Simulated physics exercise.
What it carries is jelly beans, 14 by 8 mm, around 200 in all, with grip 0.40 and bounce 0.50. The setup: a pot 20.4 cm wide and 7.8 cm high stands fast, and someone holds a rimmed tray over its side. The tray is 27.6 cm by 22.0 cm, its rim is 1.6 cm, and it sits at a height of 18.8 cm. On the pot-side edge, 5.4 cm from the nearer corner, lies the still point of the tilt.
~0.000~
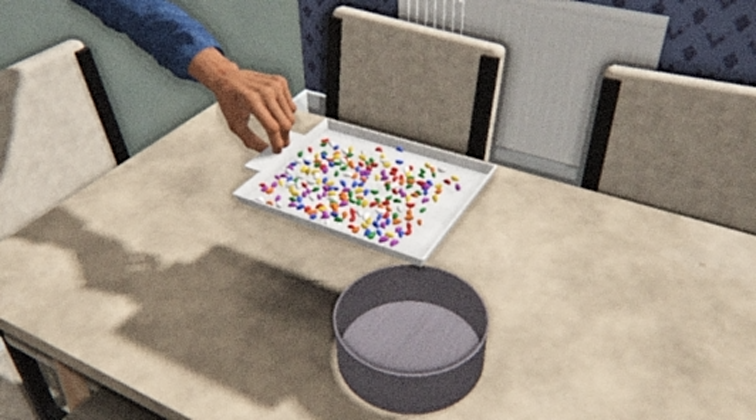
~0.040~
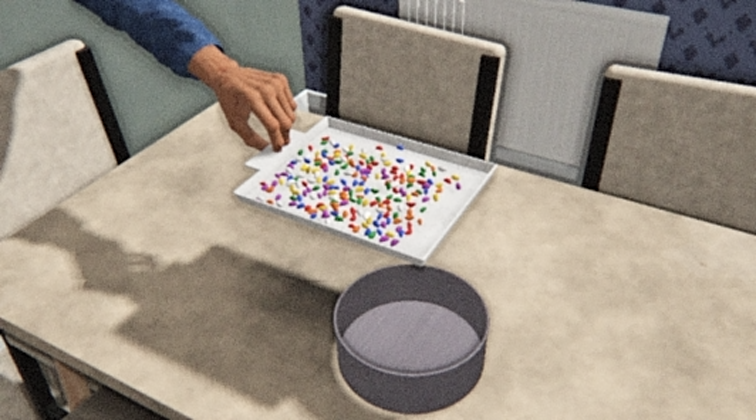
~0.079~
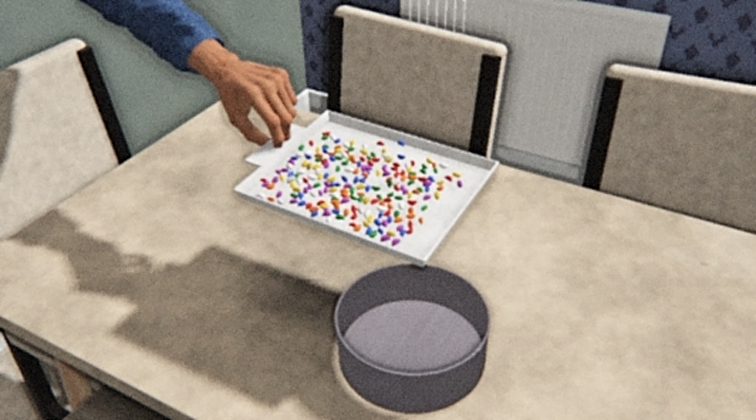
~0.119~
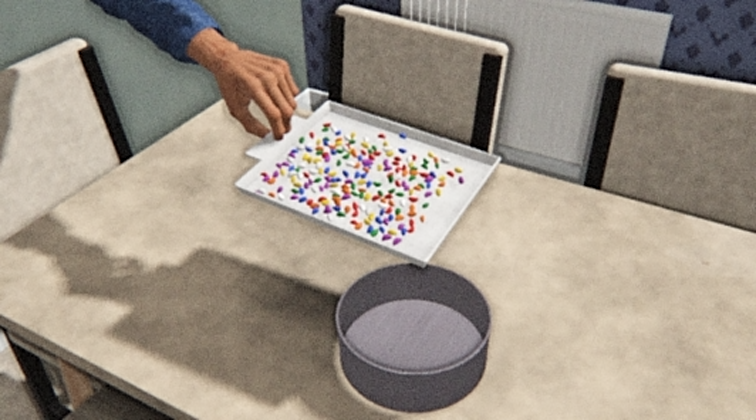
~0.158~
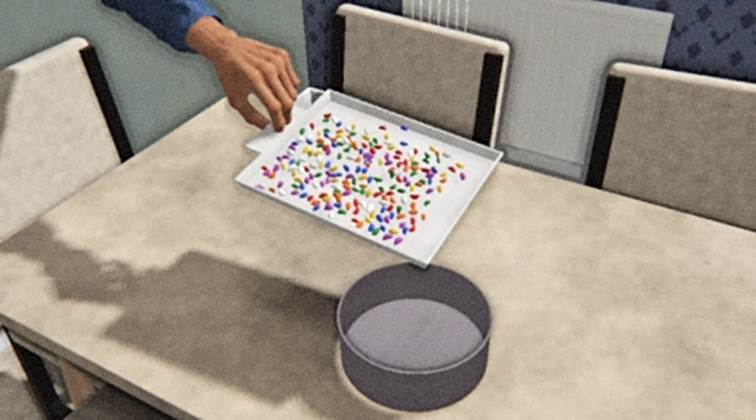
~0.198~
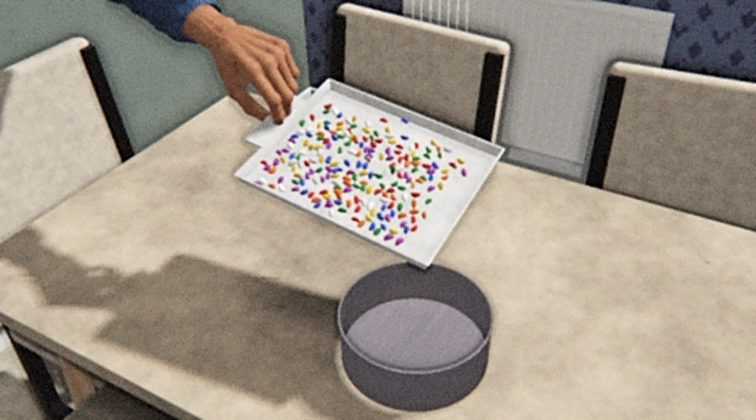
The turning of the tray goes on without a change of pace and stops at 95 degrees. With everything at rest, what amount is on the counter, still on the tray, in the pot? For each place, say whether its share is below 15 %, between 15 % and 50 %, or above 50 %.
In the end counter: A small amount. Tray: A small amount. Pot: The majority.
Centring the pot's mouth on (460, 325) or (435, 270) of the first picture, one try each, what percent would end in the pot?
Try one: ~ 90 %; try two: ~ 0 %.
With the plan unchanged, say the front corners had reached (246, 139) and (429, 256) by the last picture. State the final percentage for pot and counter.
The pot gets 30 and the counter 70.
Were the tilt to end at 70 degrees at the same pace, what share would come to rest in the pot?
90 percent.
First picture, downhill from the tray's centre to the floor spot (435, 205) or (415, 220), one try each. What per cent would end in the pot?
I'd put it at roughly 20 per cent for the first tilt and roughly 70 per cent for the second.
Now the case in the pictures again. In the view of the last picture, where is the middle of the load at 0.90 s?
At about (417, 311).
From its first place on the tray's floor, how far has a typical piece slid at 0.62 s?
9 cm.
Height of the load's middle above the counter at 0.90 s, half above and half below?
The halfway line is at about 12 cm.
After 0.62 s, tilt 53 degrees; the tray holds 100 %, the pot 0 %.
Then, at 0.90 s, tilt 79 degrees; the tray holds 40 %, the pot 40 %.
After 1.28 s, tilt 95 degrees; the tray holds 0 %, the pot 95 %.
By 1.9 s all is still; counter 5 %, tray 0 %, pot 100 %.
